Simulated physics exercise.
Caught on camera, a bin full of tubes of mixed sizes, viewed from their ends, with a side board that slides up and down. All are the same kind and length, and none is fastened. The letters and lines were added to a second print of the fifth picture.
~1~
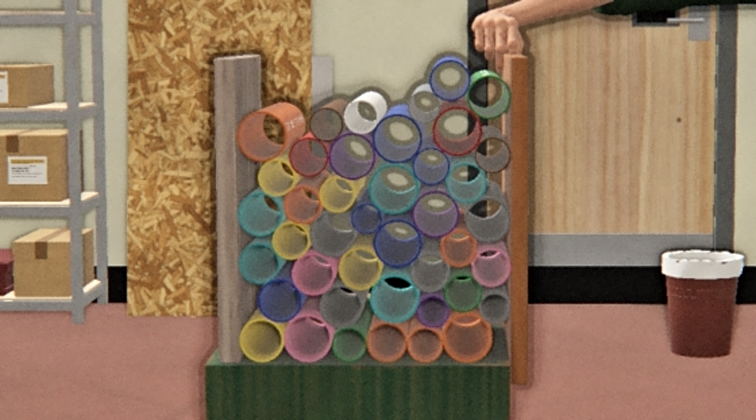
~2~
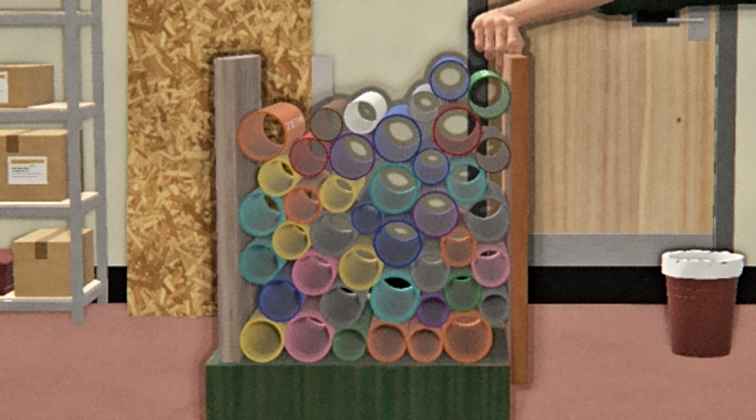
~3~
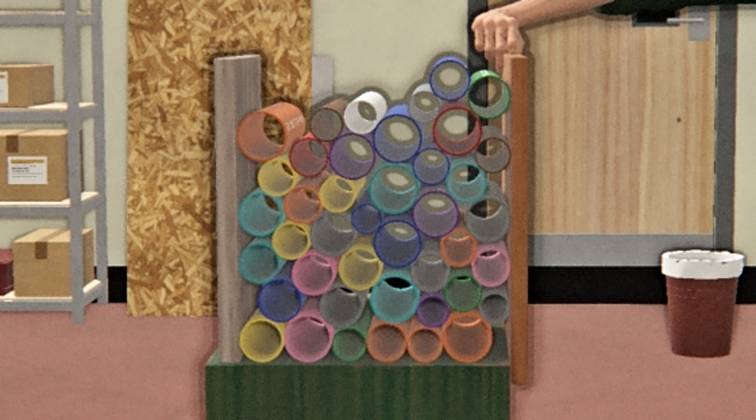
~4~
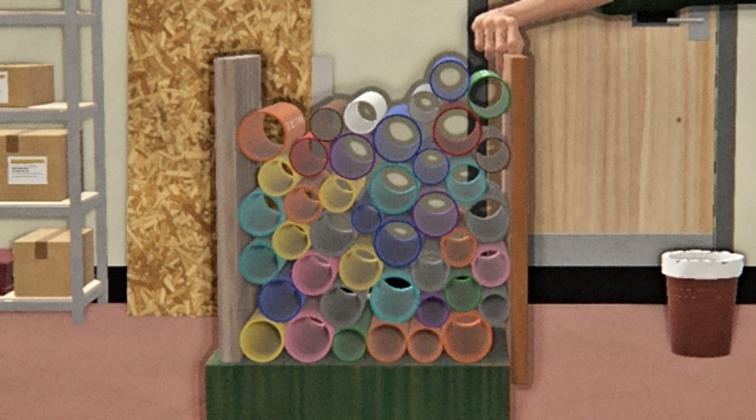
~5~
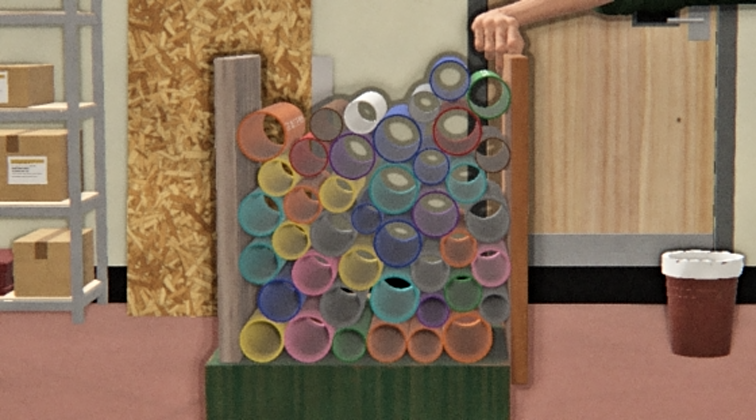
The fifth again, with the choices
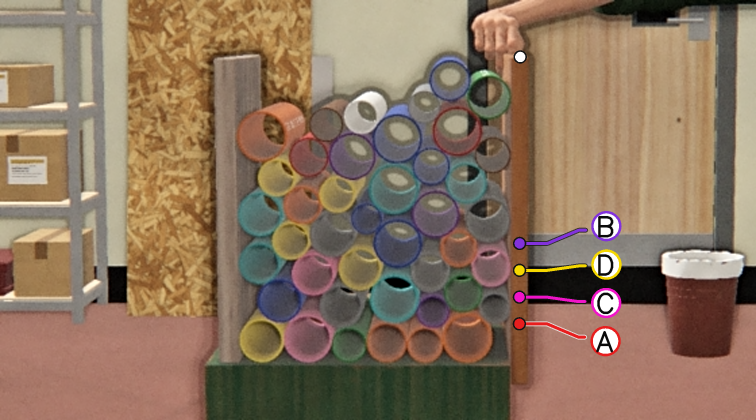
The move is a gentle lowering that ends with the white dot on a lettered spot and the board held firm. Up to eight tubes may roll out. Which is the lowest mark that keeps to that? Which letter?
The lowest mark that will do is B.
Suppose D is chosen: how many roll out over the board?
It comes to ten.
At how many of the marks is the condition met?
The number is one.
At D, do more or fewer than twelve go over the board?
At D, fewer than twelve.
On the marked copy, A at (519, 324); B at (520, 243); C at (519, 297); D at (519, 271); the white dot at (520, 57).
With B. Early on, top of the board (511, 163).
Further on, top of the board (511, 242).
At the end, top of the board (511, 242), eight out over the board.
As for the rest, A more than eight out over the board; C more than eight out over the board; D more than eight out over the board.
